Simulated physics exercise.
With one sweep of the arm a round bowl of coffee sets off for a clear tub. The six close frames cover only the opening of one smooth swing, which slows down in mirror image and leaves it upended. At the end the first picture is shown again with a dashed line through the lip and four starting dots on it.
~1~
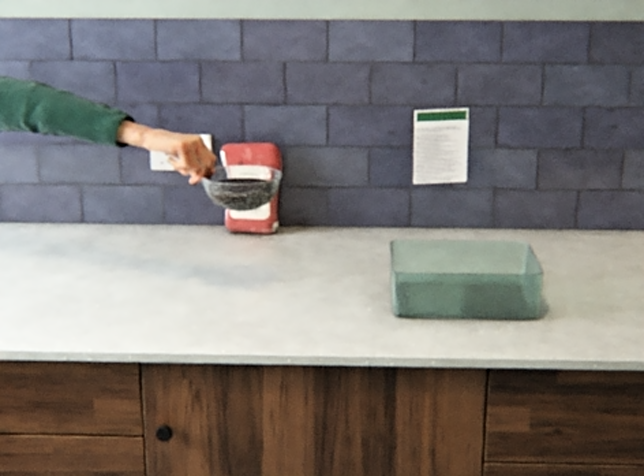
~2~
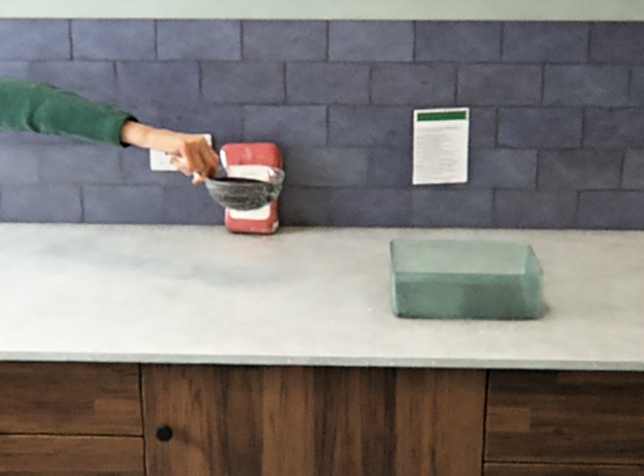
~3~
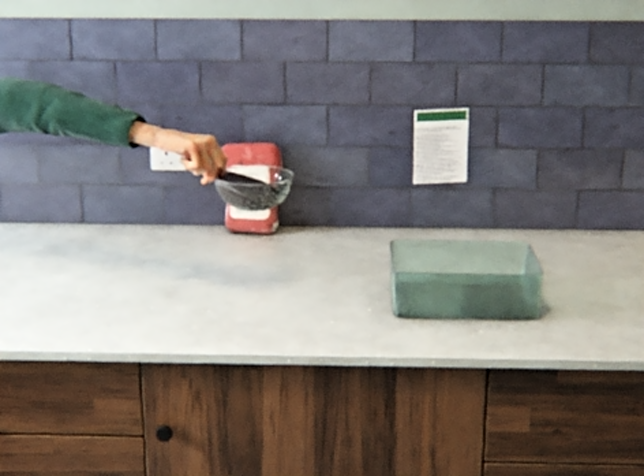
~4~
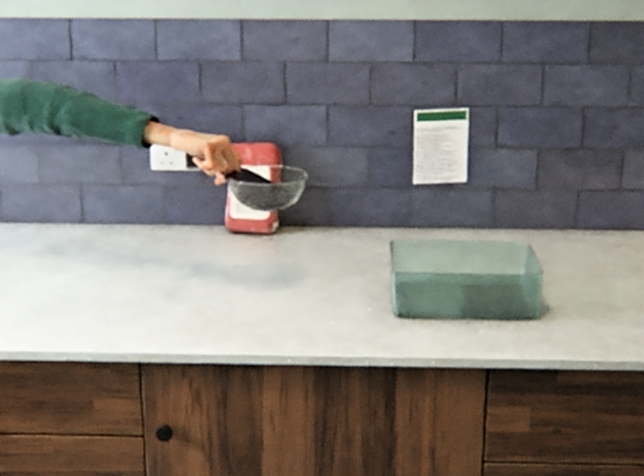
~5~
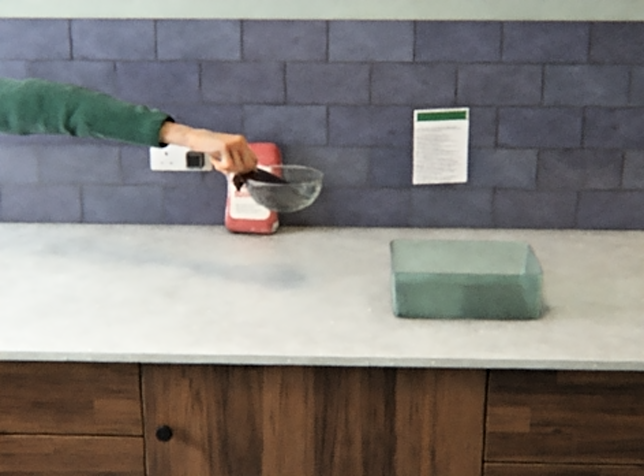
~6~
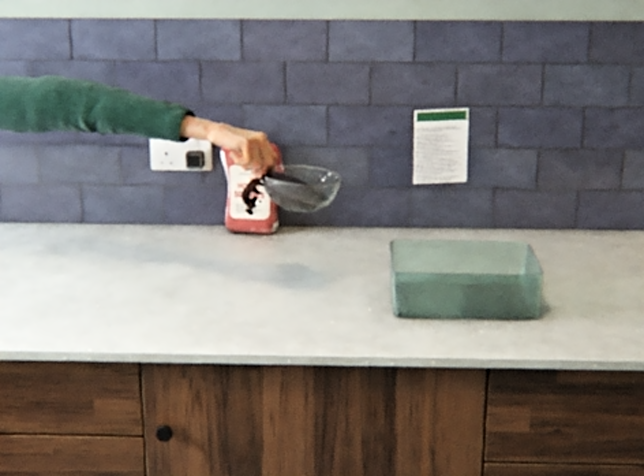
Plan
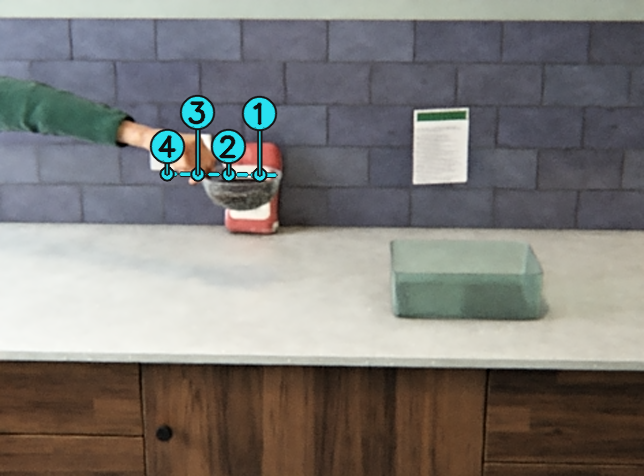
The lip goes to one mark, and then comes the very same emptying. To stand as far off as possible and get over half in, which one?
I would pick place 1.
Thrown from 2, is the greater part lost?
Yes, that goes wrong.
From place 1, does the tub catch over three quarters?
No.
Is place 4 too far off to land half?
Yes.
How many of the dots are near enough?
One.
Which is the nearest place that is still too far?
That would be 2.
In cyan, 1 at (259, 175); 2 at (228, 174); 3 at (197, 174); 4 at (167, 174).
Choosing 1, about 62 % lands in the tub, 32 % falls short and 7 % goes beside or beyond.
Choosing 2, about 34 % lands in the tub, 63 % falls short and 4 % goes beside or beyond.
Choosing 3, about 5 % lands in the tub, 93 % falls short.
Choosing 4, about 0 % lands in the tub, 100 % falls short.
